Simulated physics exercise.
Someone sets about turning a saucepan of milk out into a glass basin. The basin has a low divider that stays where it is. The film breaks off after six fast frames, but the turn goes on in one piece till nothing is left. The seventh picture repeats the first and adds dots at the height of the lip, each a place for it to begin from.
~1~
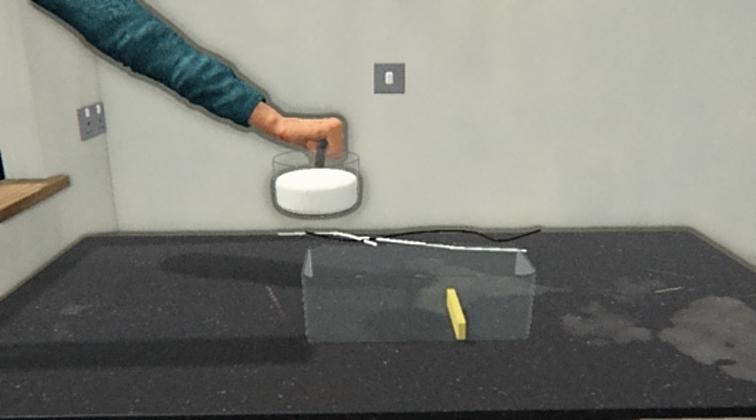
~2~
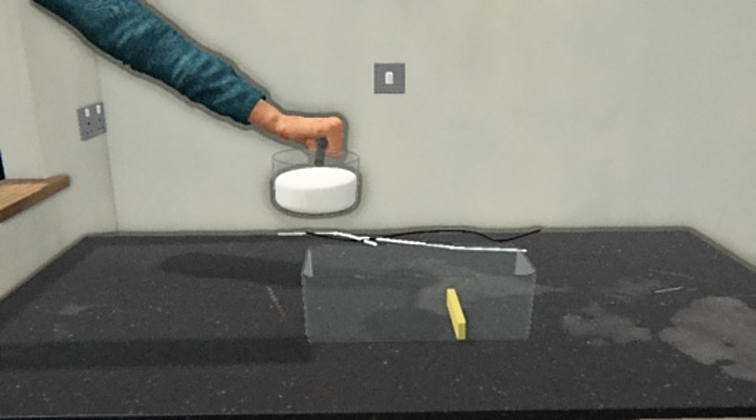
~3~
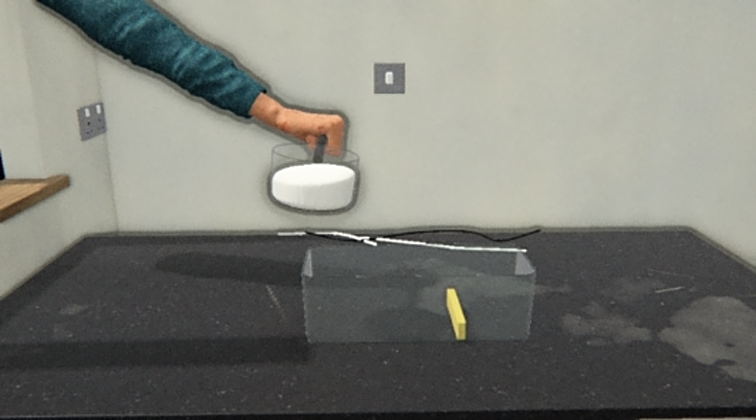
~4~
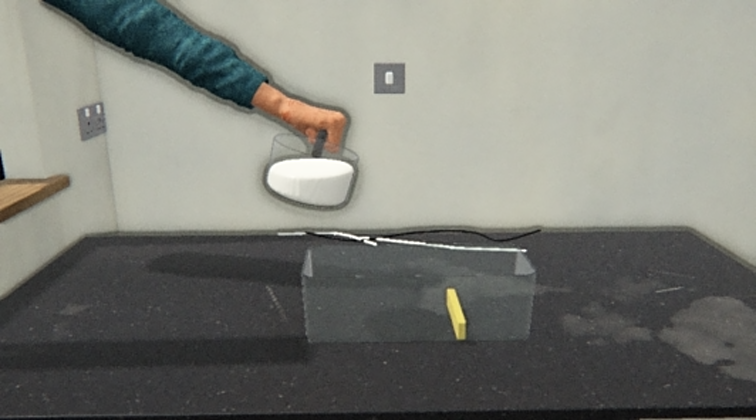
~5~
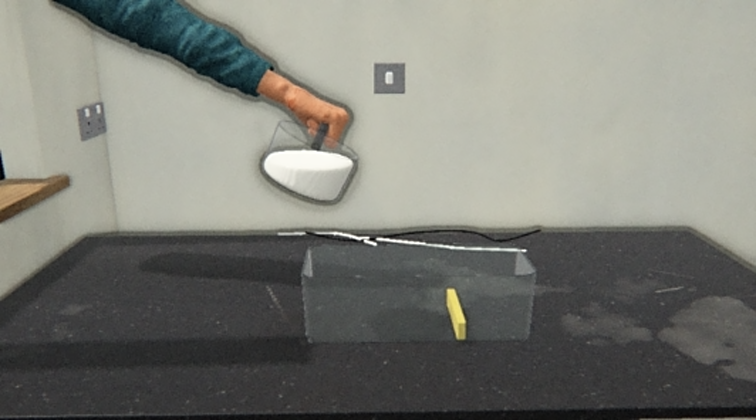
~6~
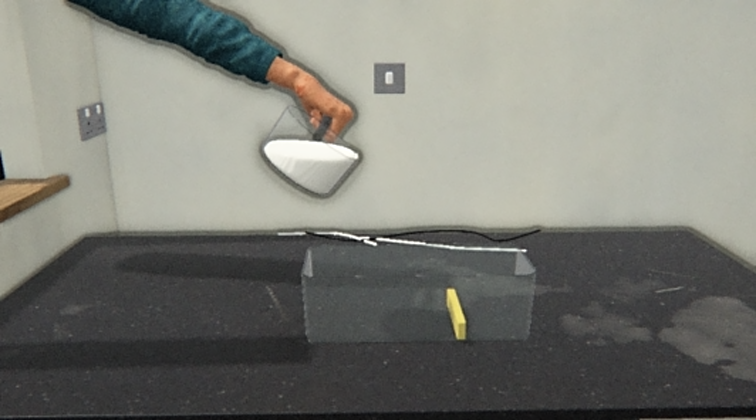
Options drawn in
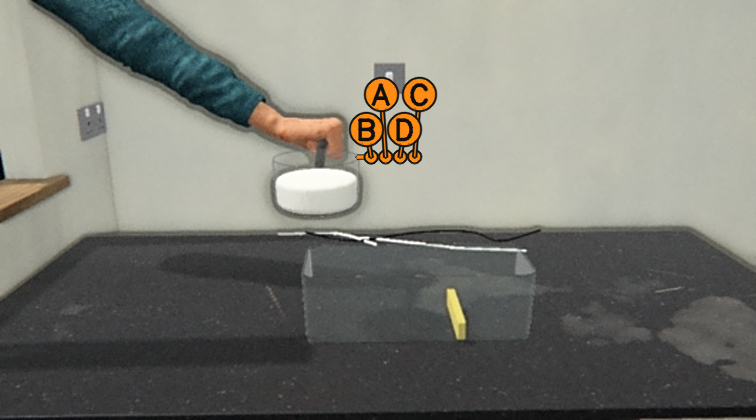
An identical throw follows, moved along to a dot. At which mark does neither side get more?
A works best here.
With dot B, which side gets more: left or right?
The left one.
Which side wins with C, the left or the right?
The right side.
In orange, A at (385, 156); B at (371, 157); C at (414, 156); D at (400, 156).
With A, about 48 % ends left of the wall and 50 % right of it.
With B, about 82 % ends left of the wall and 15 % right of it; 3 % is lost outside.
With C, about 21 % ends left of the wall and 77 % right of it.
With D, about 23 % ends left of the wall and 74 % right of it.
